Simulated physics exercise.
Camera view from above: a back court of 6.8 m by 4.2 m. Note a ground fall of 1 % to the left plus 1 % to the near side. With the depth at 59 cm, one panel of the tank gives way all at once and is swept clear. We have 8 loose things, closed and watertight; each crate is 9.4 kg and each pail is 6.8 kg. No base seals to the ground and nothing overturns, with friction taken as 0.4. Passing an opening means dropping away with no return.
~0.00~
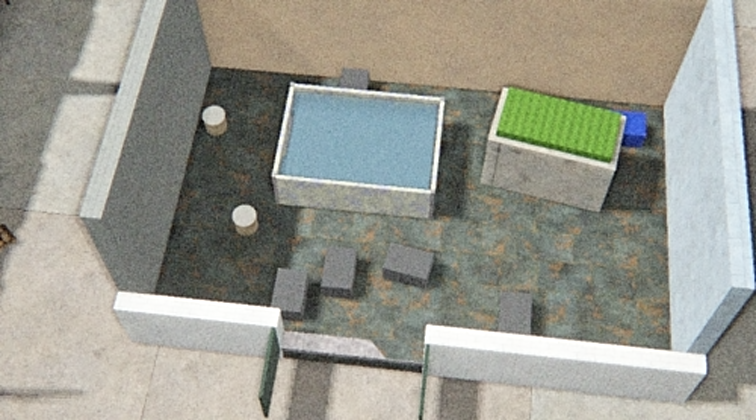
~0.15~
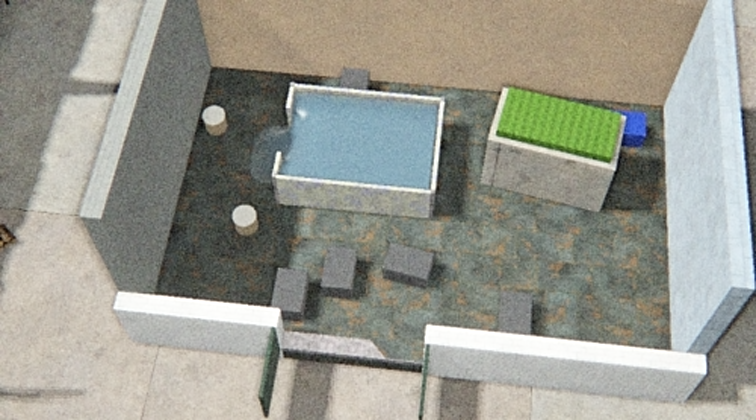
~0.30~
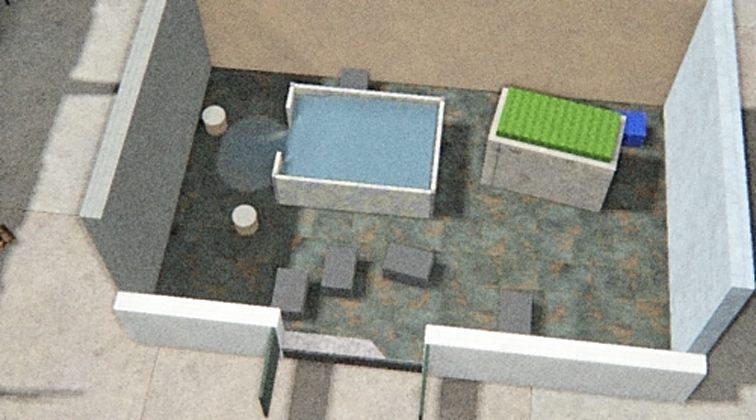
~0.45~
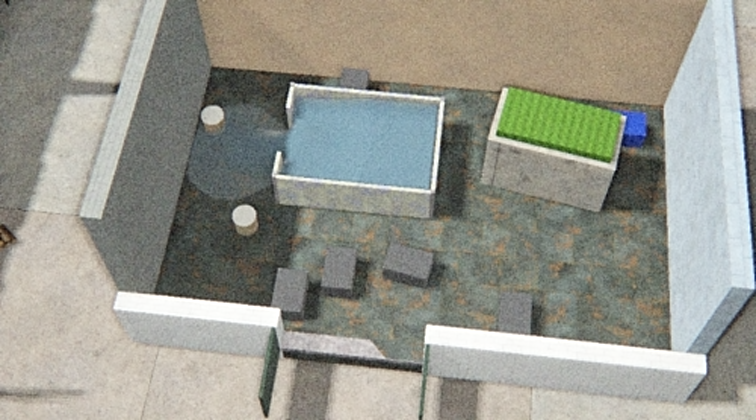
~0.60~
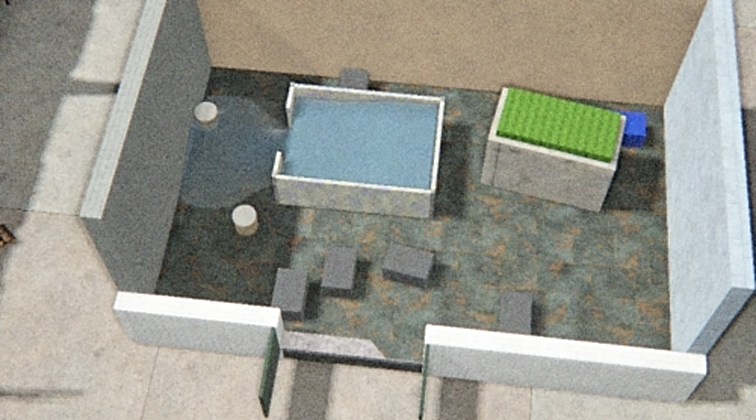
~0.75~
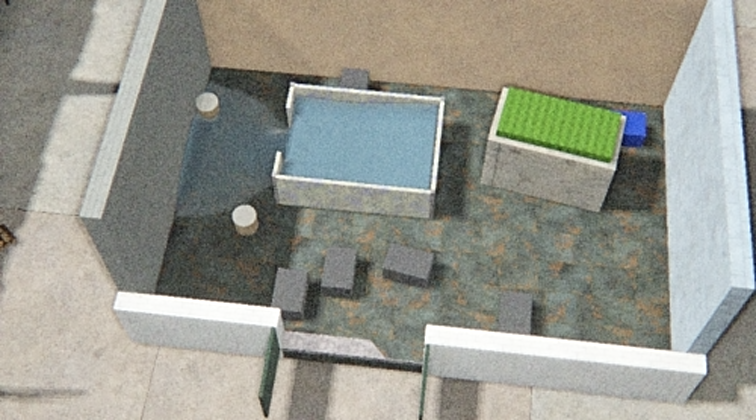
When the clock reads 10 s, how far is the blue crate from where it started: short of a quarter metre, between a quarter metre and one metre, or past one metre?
Badly dislodged.
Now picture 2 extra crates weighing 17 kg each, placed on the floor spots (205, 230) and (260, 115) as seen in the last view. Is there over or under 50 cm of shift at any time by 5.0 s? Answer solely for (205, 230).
For that one, the distance comes out beyond the mark.
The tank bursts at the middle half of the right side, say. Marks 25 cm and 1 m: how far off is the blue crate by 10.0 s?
Outcome for the blue crate: Long-distance displacement.
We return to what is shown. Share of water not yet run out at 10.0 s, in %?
I'd say some 92 percent hasn't gone yet.
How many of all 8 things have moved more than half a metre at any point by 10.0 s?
I get 7.
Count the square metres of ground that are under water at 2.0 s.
Near 9.0 m2 in all.
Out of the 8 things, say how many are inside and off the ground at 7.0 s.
Just then, the number is 6.
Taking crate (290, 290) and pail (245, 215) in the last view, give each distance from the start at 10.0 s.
Taking them in turn, the shifts are 400 cm and 0 cm.
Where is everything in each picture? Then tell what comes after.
The blue crate at (625, 122), on the bottom; water covers 3.1 m2; 0 of 8 have shifted, in the first picture.
The blue crate at (625, 122) rests on the ground; 3.5 m2 under water; 0 of 8 have shifted, in the second picture.
The blue crate at (625, 122), on the bottom; water covers 4.1 m2; 0 of 8 have shifted, in the third picture.
The blue crate at (625, 122) rests on the ground; 4.8 m2 under water; 0 of 8 have shifted, in the fourth picture.
The blue crate at (625, 122), on the bottom; water covers 5.3 m2; 1 of 8 have shifted, in the fifth picture.
The blue crate at (625, 122), on the bottom; water covers 5.6 m2; 1 of 8 have shifted, in the sixth picture.
After 2.0 s the blue crate is near (625, 122), 0.0 m from its start, aground; 0 of 8 are out; 0 afloat.
After 4.5 s the blue crate is near (647, 129), 0.3 m from its start, aground; 0 of 8 are out; 1 afloat.
After 7.0 s the blue crate is near (646, 131), 0.3 m from its start, afloat; 0 of 8 are out; 6 afloat.
After 10.0 s the blue crate is near (639, 236), 1.9 m from its start, afloat; 0 of 8 are out; 6 afloat.
